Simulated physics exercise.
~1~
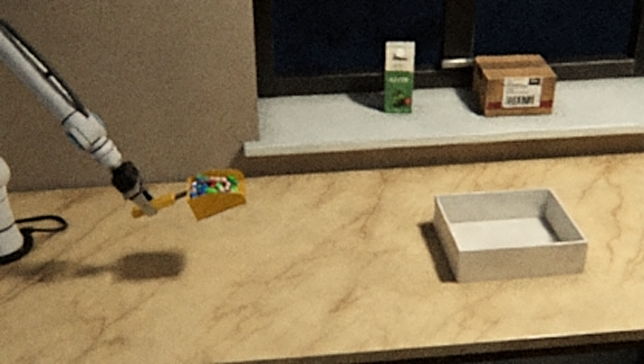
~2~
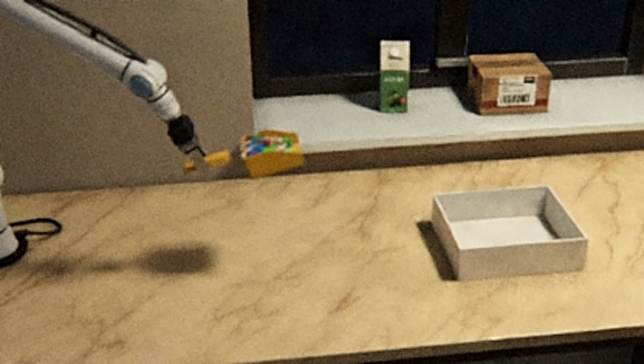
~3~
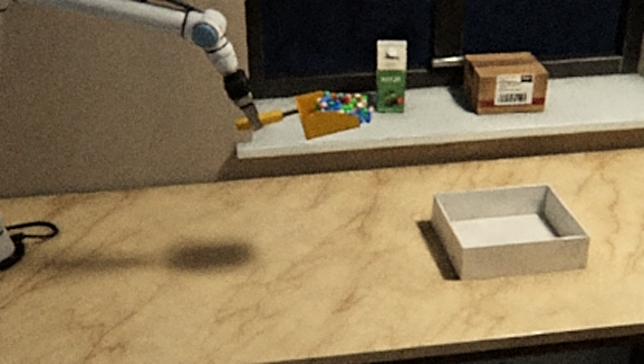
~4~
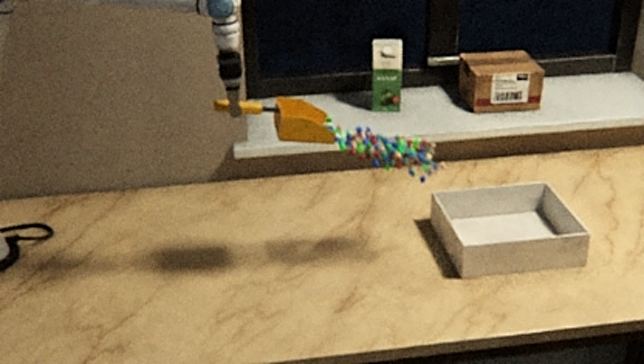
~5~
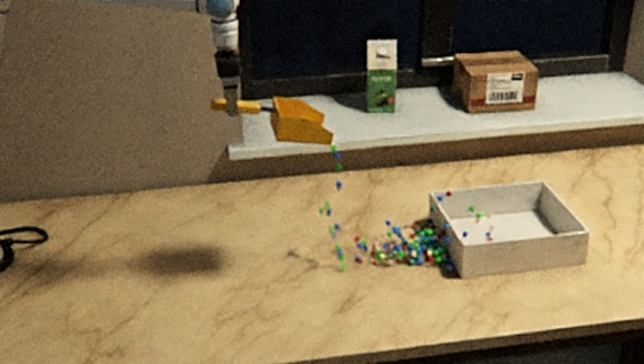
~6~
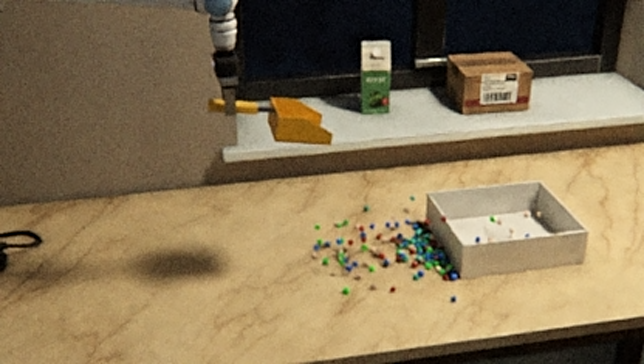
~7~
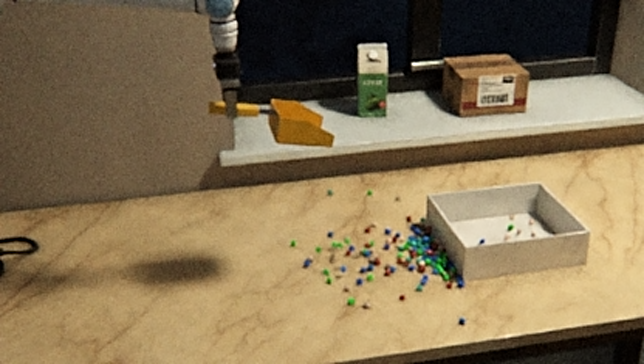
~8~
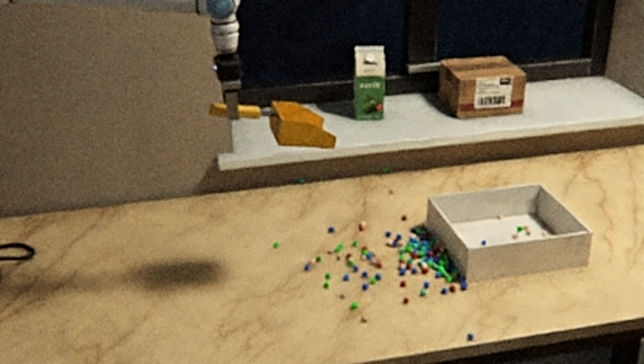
Colorful round sweets flew off an orange scoop as a robot arm swung it up to the right, then stopped and tipped it; most landed short of the white bin and scattered over the table, with only a few ending up inside.
